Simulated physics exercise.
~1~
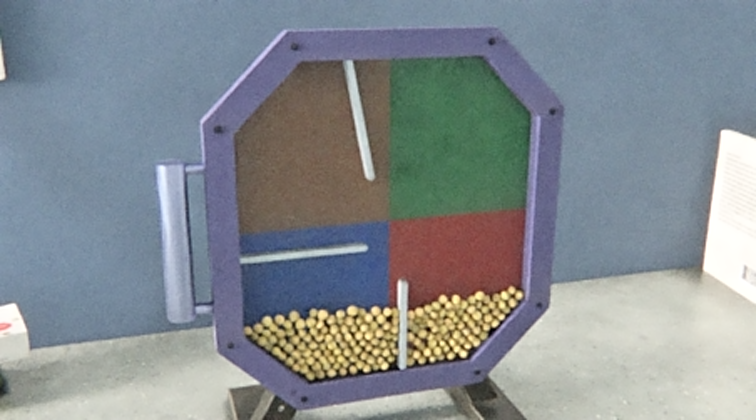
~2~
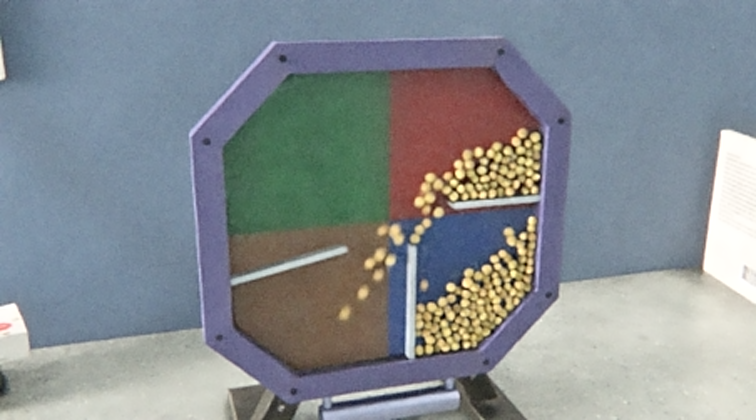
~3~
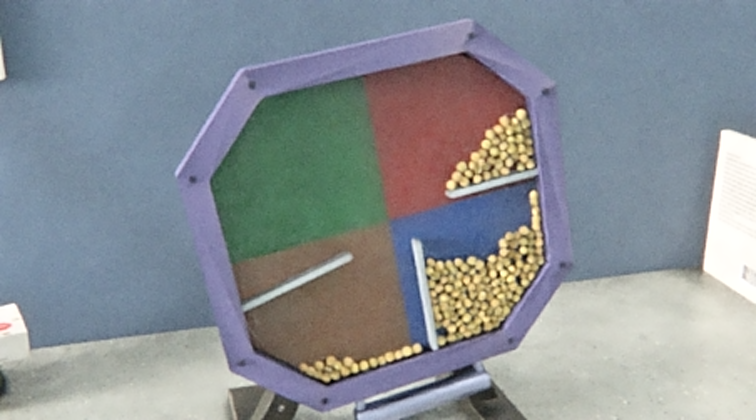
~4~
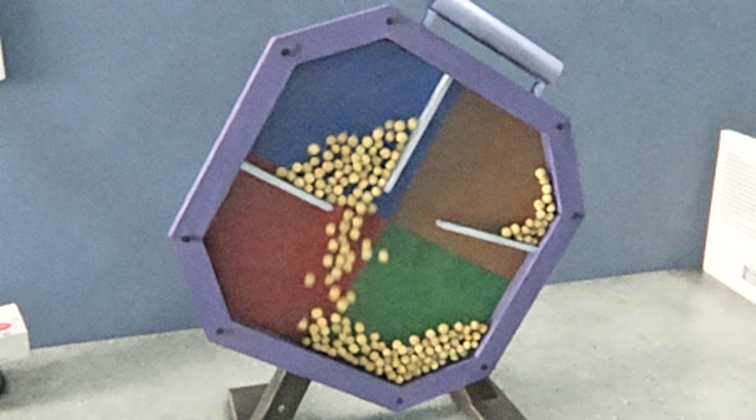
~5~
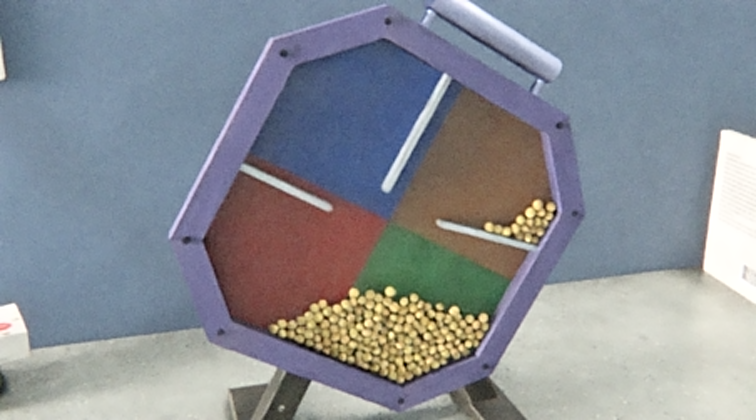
Purple-framed octagonal case turning anticlockwise in stages, its pale beans spilling between coloured quarters and settling mostly in the green one.
